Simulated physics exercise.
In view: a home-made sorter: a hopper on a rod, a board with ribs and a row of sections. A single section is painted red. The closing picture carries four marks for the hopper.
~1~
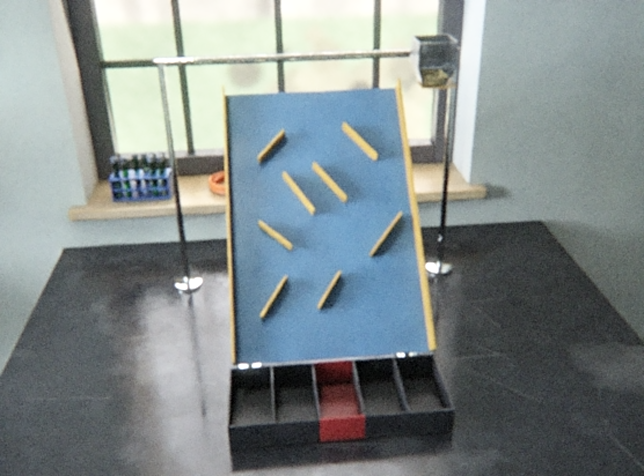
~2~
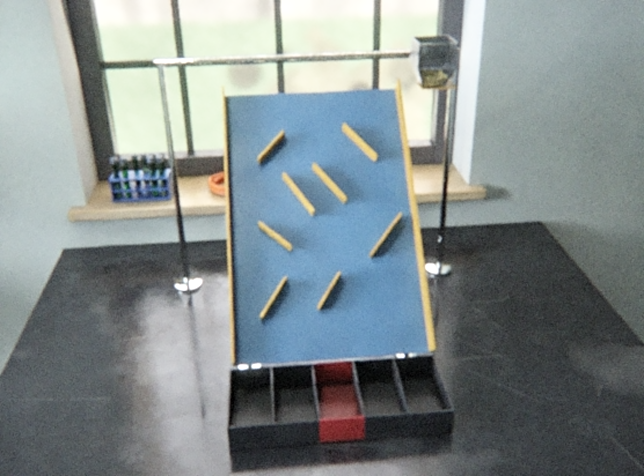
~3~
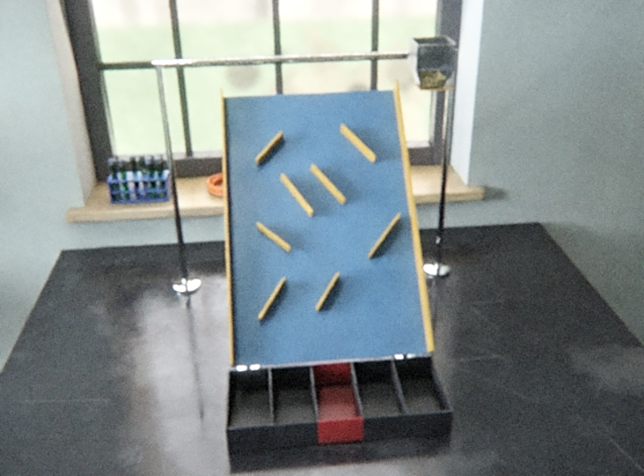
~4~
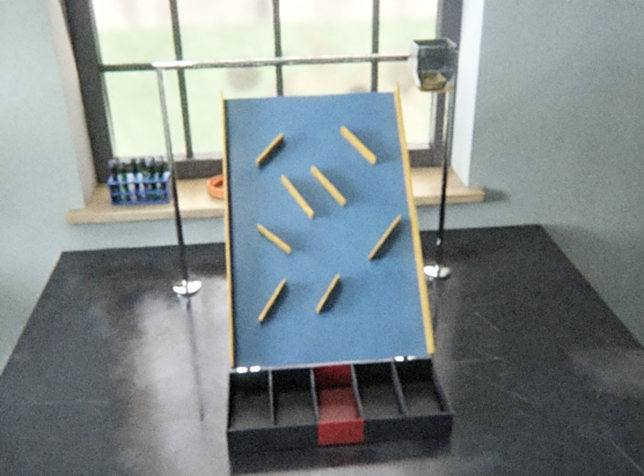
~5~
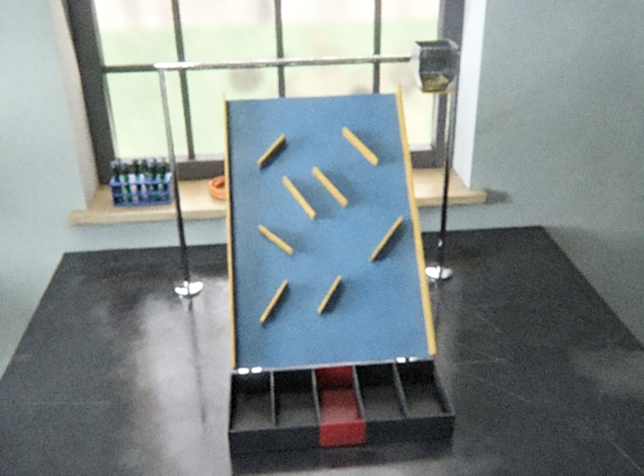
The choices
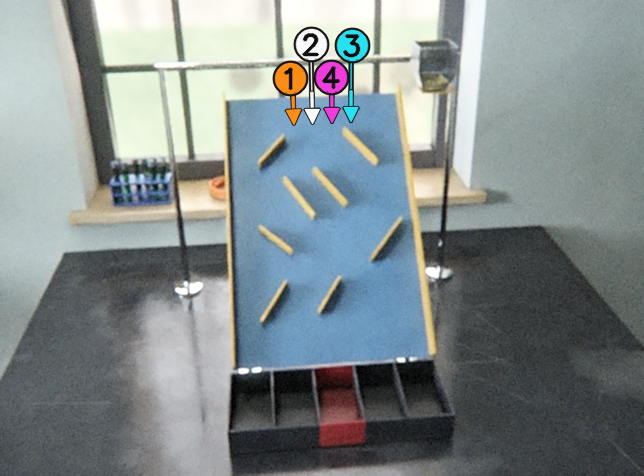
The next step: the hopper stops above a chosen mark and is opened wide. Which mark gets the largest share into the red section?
The best mark is 4.
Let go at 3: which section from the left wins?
The fifth.
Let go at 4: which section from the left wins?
The third from the left.
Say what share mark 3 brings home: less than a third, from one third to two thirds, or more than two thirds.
Mark 3 gives less than a third.
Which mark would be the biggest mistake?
That is mark 1.
On the marked copy, mark 1 meets the board at (293, 119); mark 2 meets the board at (312, 118); mark 3 meets the board at (350, 116); mark 4 meets the board at (332, 117).
With 1, a stray few in the red section, nearly all in other sections, a small part outside the box.
With 2, about a third in the red section, about two thirds in other sections.
With 3, about a quarter in the red section, most in other sections.
With 4, about two thirds in the red section, about a quarter in other sections.
